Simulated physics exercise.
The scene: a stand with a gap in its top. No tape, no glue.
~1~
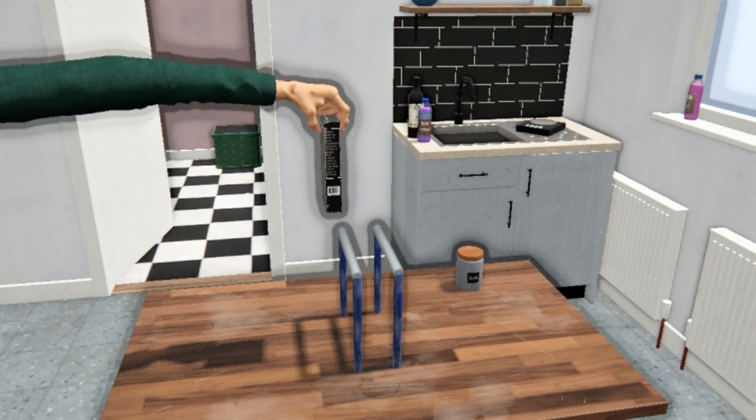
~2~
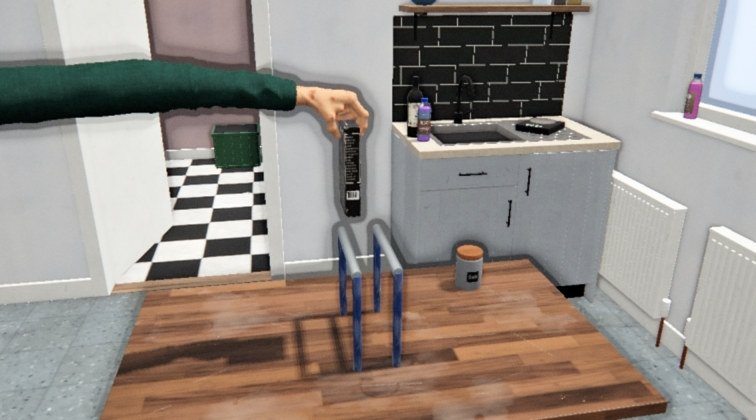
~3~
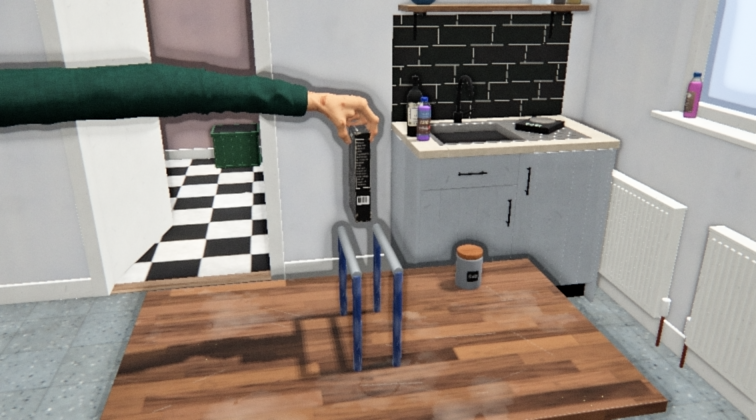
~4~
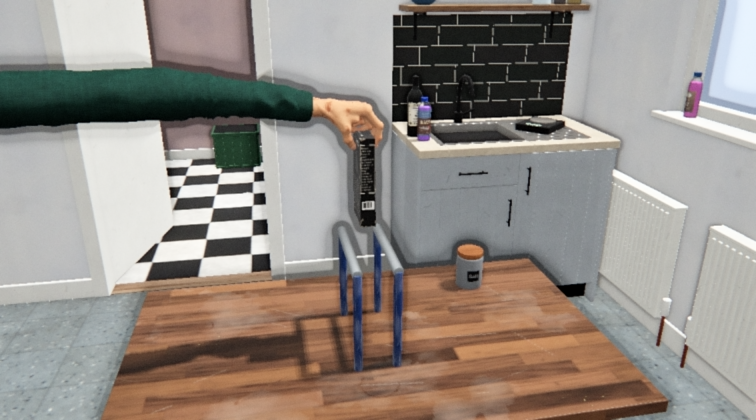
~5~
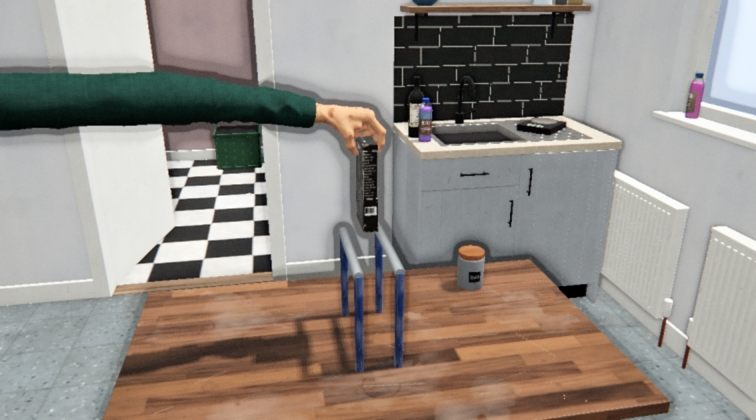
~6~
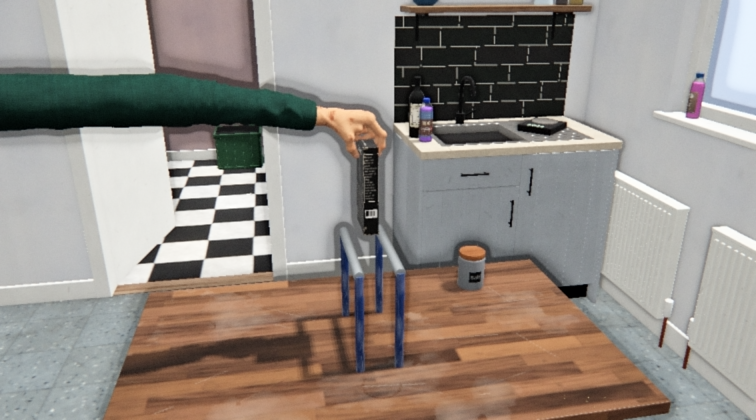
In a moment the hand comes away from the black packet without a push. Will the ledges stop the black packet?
In the end the packet drops through.
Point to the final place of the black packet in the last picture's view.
Near (368, 303).
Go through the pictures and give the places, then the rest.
In the first frame, being brought over the gap; black packet (331, 162); grey jar (470, 268).
In the second frame, being brought over the gap; black packet (350, 167); grey jar (469, 268).
In the third frame, being brought over the gap; black packet (359, 172); grey jar (469, 267).
In the fourth frame, being brought over the gap; black packet (364, 177); grey jar (469, 267).
In the fifth frame, being brought over the gap; black packet (367, 183); grey jar (471, 268).
In the sixth frame, poised above the slot; black packet (367, 185); grey jar (471, 268).
Then, 0.32 s later than the last frame, black packet moved well along near (368, 278).
Then, 0.66 s later than the last frame, black packet moved well along near (368, 304).
When it is over, moved from the start, black packet; grey jar as before. End places, in pixels of the last picture, black packet near (368, 304). The packet goes down the gap.
